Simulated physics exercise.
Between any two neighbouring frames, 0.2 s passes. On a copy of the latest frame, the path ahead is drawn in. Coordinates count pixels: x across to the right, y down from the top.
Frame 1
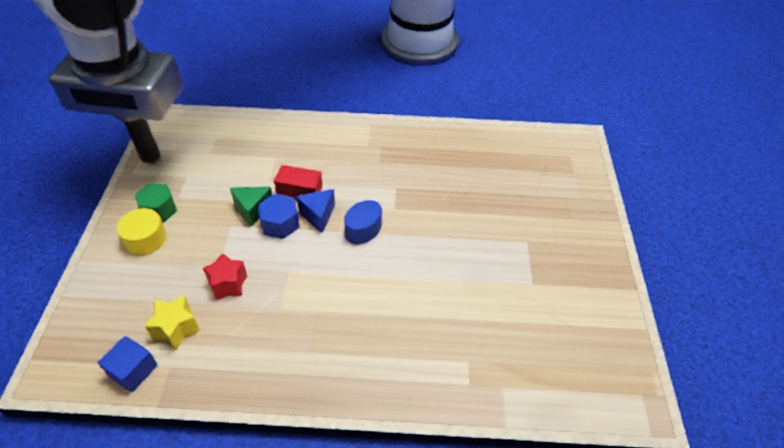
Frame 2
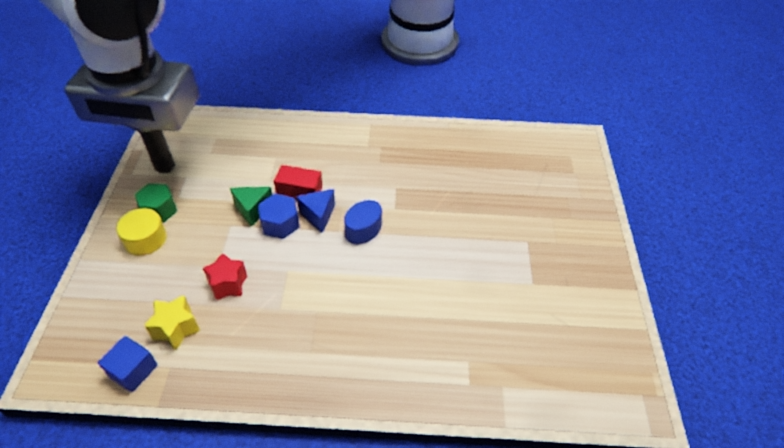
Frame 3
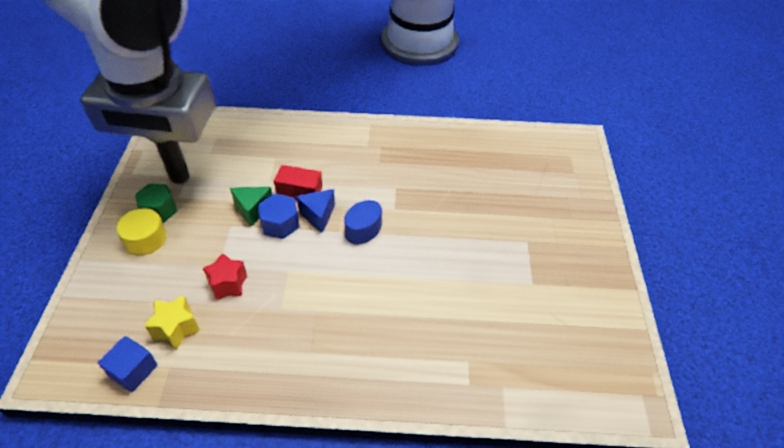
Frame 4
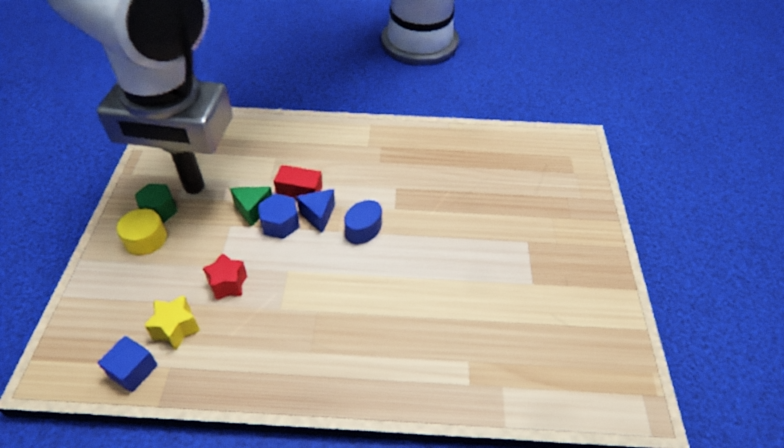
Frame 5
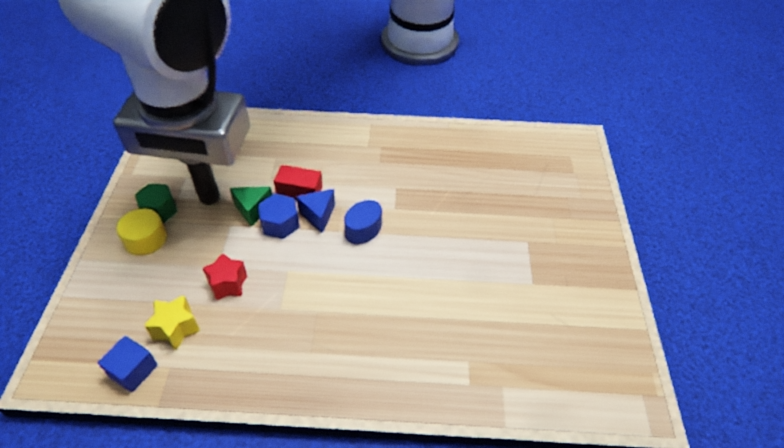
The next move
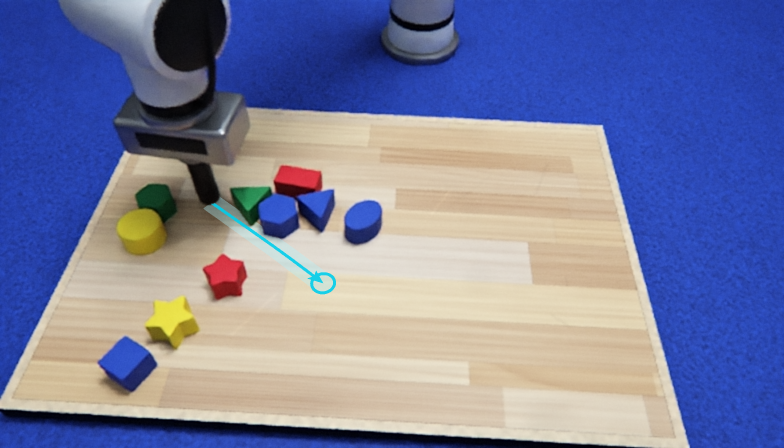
A robot arm with a dark post moved slowly right and toward the viewer over a wooden board, passing the green and yellow blocks at left, while all the colorful blocks stayed still.
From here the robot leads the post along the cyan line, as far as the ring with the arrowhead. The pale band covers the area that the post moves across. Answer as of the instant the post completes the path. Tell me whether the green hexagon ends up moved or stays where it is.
From what I can tell, it will keep its place.
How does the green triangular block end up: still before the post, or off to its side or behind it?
My guess is it ends up beside or behind the post.
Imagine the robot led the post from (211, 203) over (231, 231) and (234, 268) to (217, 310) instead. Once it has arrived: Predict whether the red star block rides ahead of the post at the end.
In the end it is ahead.
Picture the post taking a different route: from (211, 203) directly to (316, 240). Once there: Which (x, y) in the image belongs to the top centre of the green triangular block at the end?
It should be at (293, 196) by then.
The line goes from (211, 203) directly to (323, 283).
On the path given first. One third of the way, post at (246, 223); green triangular block at (255, 193); blue hexagon at (280, 208).
Two thirds of the way, post at (284, 250); green triangular block at (255, 193); blue hexagon at (290, 211), turned 30° anticlockwise; blue triangular block at (319, 199).
At the end, post at (323, 279); green hexagon unmoved; green triangular block at (255, 193); blue hexagon at (290, 211), turned 30° anticlockwise; blue triangular block at (319, 199).
